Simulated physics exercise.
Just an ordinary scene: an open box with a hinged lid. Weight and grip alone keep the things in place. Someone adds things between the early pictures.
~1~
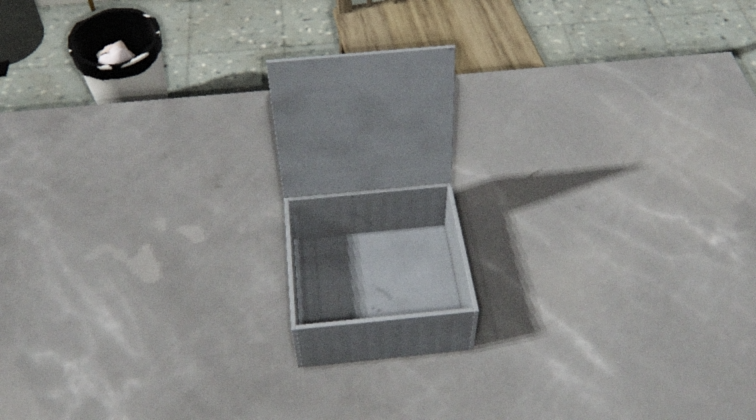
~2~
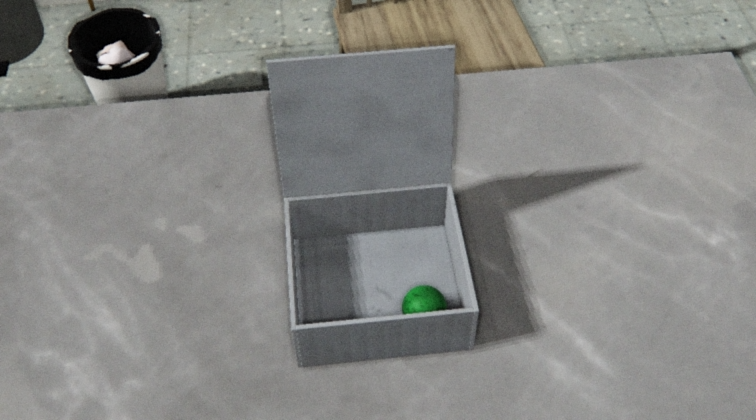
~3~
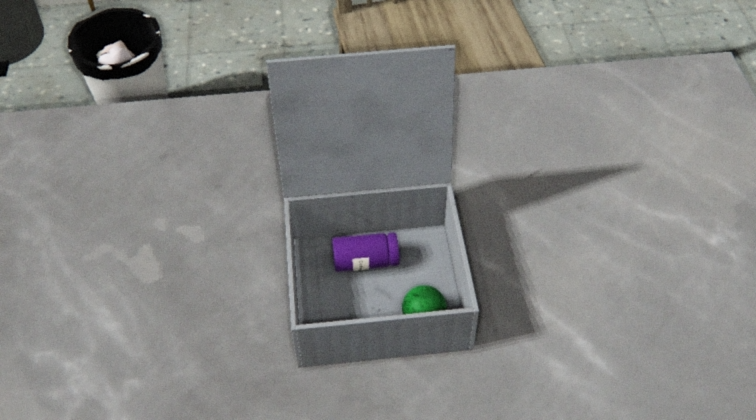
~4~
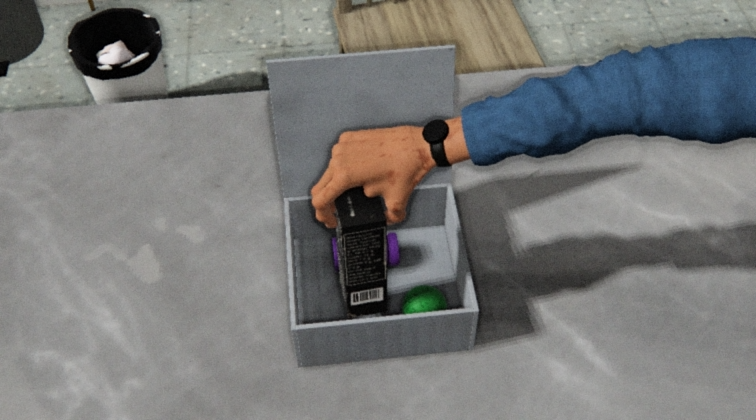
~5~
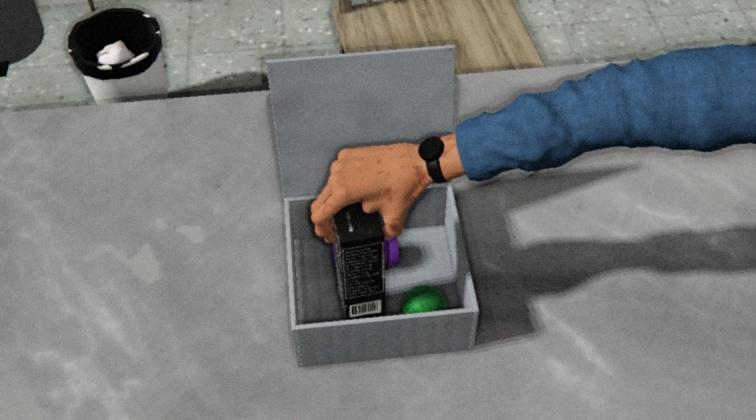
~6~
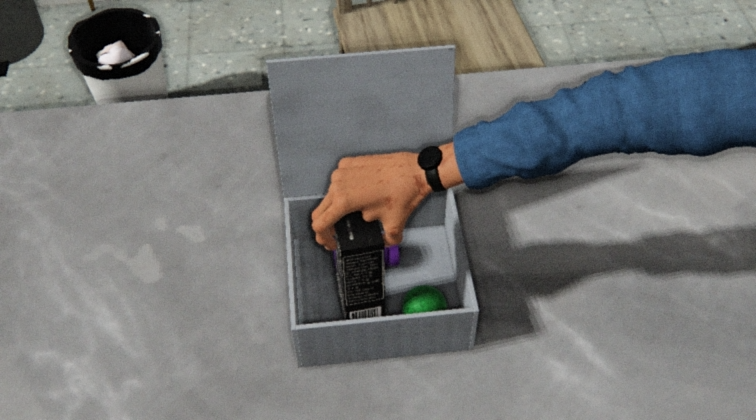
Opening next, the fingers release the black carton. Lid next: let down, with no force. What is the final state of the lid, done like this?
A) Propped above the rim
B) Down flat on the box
Answer: A.
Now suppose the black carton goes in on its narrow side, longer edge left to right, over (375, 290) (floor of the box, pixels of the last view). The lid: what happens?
Then it comes fully down.
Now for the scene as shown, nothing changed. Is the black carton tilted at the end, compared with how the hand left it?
Well, the black carton ends up skewed.
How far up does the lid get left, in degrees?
The answer is about 16 degrees.
Then, 1.60 s on from there, lid 62° above the rim.
Then, 2.00 s on from there, lid 31° above the rim; black carton turned 21° from how it was put near (367, 294).
In the end, lid 17° above the rim; toppled in the box, black carton; the other 2 unmoved. At the end, from the last picture's camera, black carton near (367, 278).
